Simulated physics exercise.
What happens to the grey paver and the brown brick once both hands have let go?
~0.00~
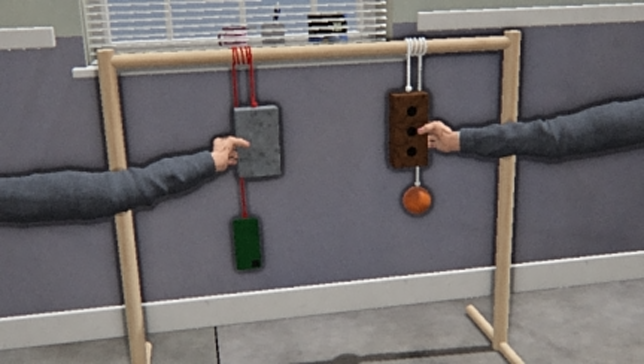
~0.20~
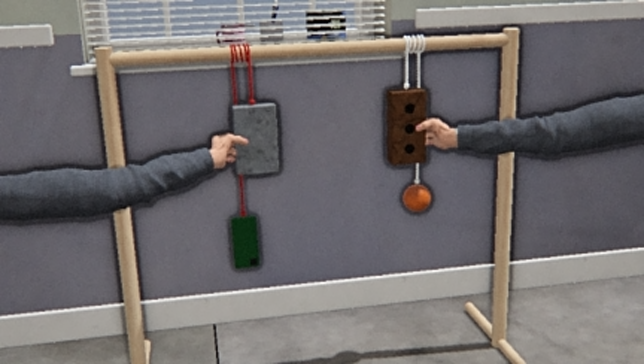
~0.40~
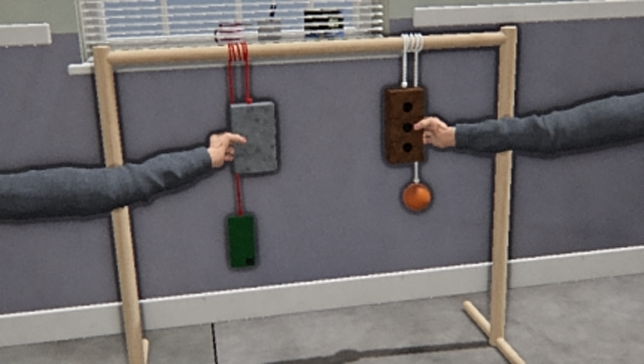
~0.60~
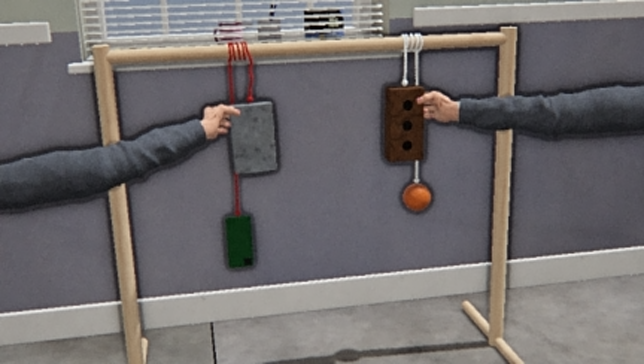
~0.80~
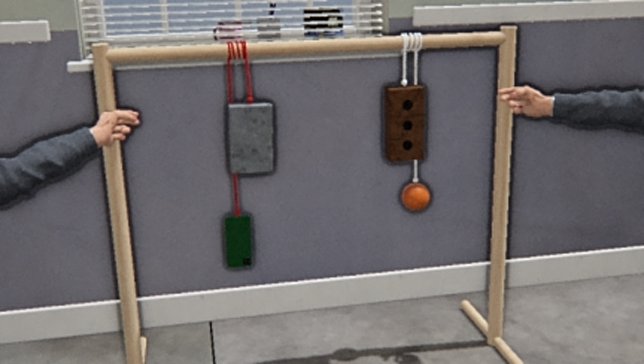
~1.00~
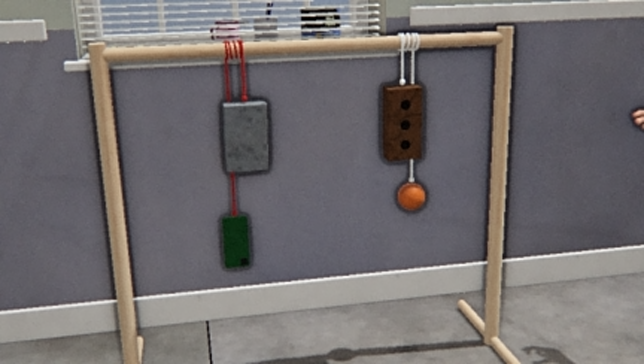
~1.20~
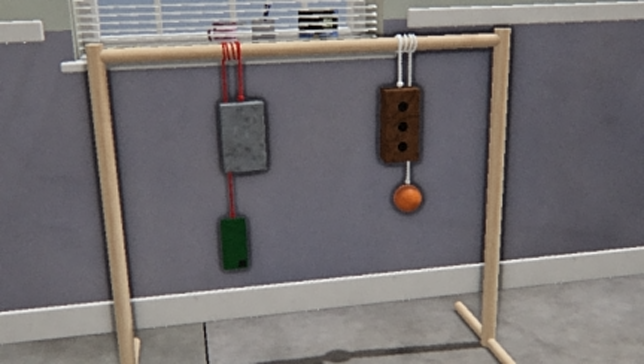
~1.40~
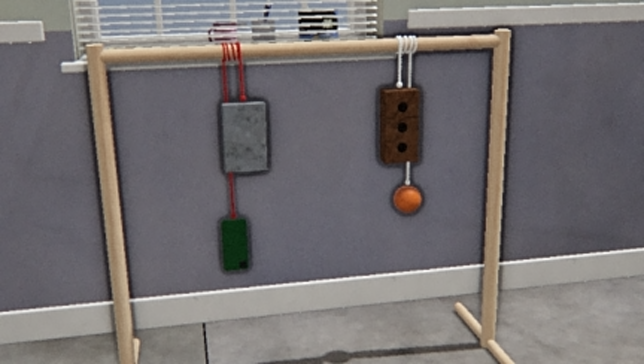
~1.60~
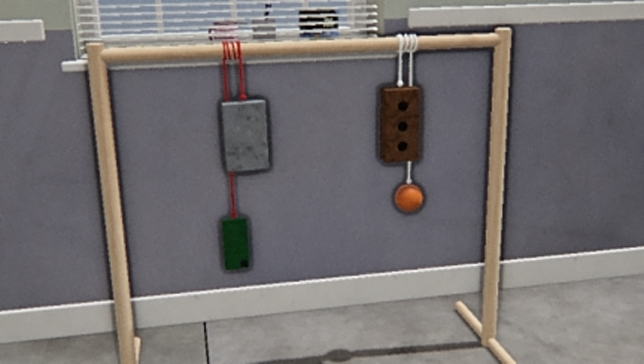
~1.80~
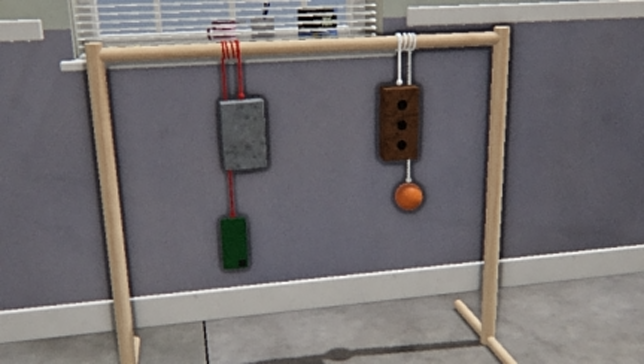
Both stay hanging from the rail at the same height, and neither lace runs over it.
